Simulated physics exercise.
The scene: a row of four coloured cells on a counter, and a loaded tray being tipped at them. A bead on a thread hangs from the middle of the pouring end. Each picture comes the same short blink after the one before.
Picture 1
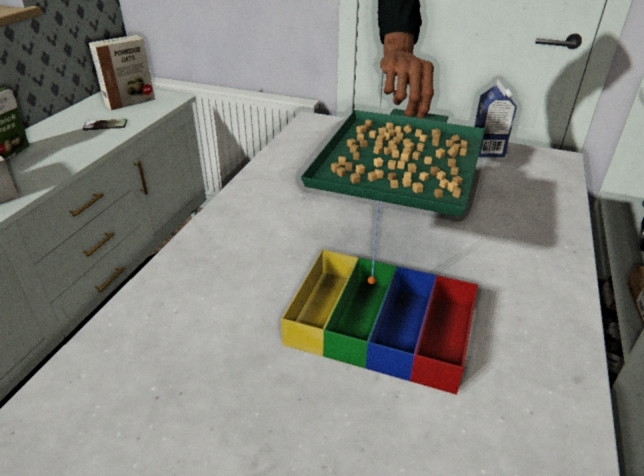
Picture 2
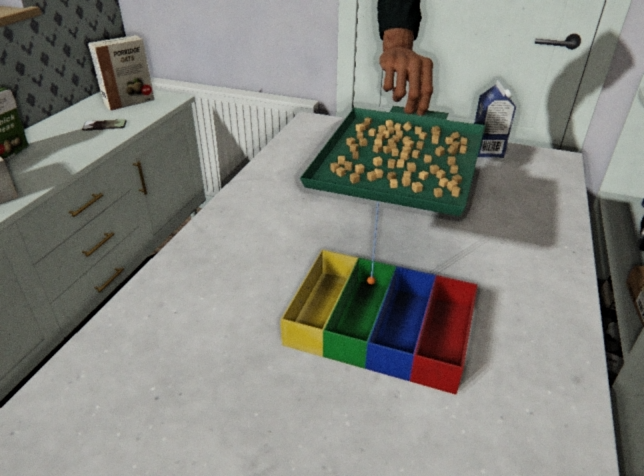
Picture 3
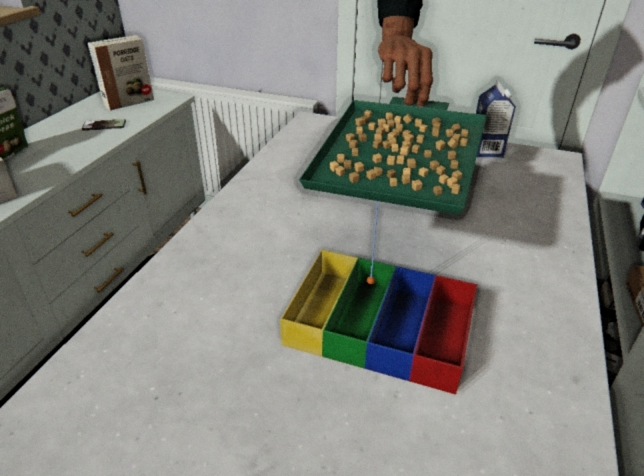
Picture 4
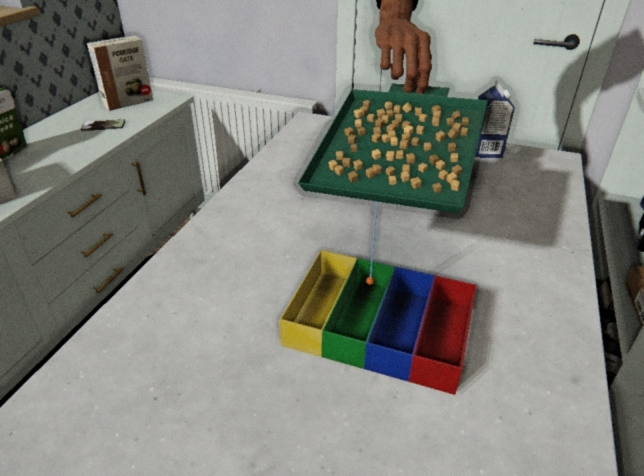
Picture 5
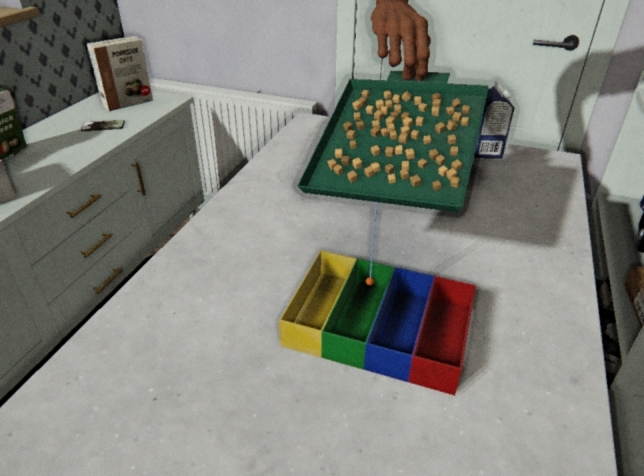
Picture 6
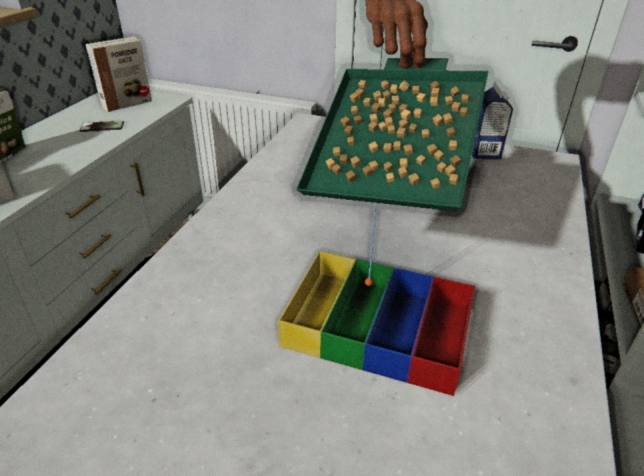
We see a hand holding a green tray of small wooden cubes above a row of yellow, green, blue and red cells; the hand raises the tray's far end, and the near edge tilts slightly lower at its left corner.
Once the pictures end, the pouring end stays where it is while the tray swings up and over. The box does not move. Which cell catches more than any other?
Most goes to the yellow cell.
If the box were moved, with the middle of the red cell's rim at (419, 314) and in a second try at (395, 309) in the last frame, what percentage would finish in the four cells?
First some 100, then 100 per cent.
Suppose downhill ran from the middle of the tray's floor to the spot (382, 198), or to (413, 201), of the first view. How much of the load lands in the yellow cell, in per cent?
In turn 20 and 0 in a hundred.
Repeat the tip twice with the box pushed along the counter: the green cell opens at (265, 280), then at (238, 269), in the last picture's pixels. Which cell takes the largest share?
At the first place that blue cell, at the second the cell in red.
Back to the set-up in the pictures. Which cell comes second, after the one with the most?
Second comes the green one.
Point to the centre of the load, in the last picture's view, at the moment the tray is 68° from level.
Roughly at (346, 181).
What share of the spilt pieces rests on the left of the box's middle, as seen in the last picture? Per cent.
About 100 per cent.
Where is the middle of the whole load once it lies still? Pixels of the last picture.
Around (315, 323).
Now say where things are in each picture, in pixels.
Corners of the pouring end near (305, 176) and (462, 205), level; middle of the load near (407, 152), small wooden cubes; bead on its thread near (372, 280); yellow cell near (302, 335); green cell near (345, 347); blue cell near (390, 359); red cell near (437, 372), in the first frame.
Corners of the pouring end near (305, 177) and (461, 205), level; middle of the load near (407, 150), in the second frame.
Corners of the pouring end near (304, 178) and (461, 204), tipped barely, lowest at the left corner; middle of the load near (407, 145), in the third frame.
Corners of the pouring end near (303, 181) and (459, 203), tipped a little, lowest at the left corner; middle of the load near (406, 138), in the fourth frame.
Corners of the pouring end near (302, 184) and (459, 203), tipped clearly, lowest at the left corner; middle of the load near (405, 131), in the fifth frame.
Corners of the pouring end near (301, 187) and (457, 203), tipped clearly, lowest at the left corner; middle of the load near (404, 124); yellow cell near (300, 337); green cell near (342, 349); blue cell near (387, 361); red cell near (434, 374), in the sixth frame.
Shortly afterwards, tray tipped steeply; all but a few on the tray; a little falling or outside the box.
Next, tray tipped past a quarter turn; near two thirds on the tray; a little in the yellow cell; only a few in the green cell; only a few in the blue cell; near a quarter falling or outside the box.
Some moments later, tray tipped past a quarter turn; near a third in the yellow cell; near a quarter in the green cell; a little in the blue cell; near a quarter falling or outside the box.
In the end, tray tipped past a quarter turn; near a third in the yellow cell; near a quarter in the green cell; a little in the blue cell; none at all in the red cell; near a quarter outside the box.
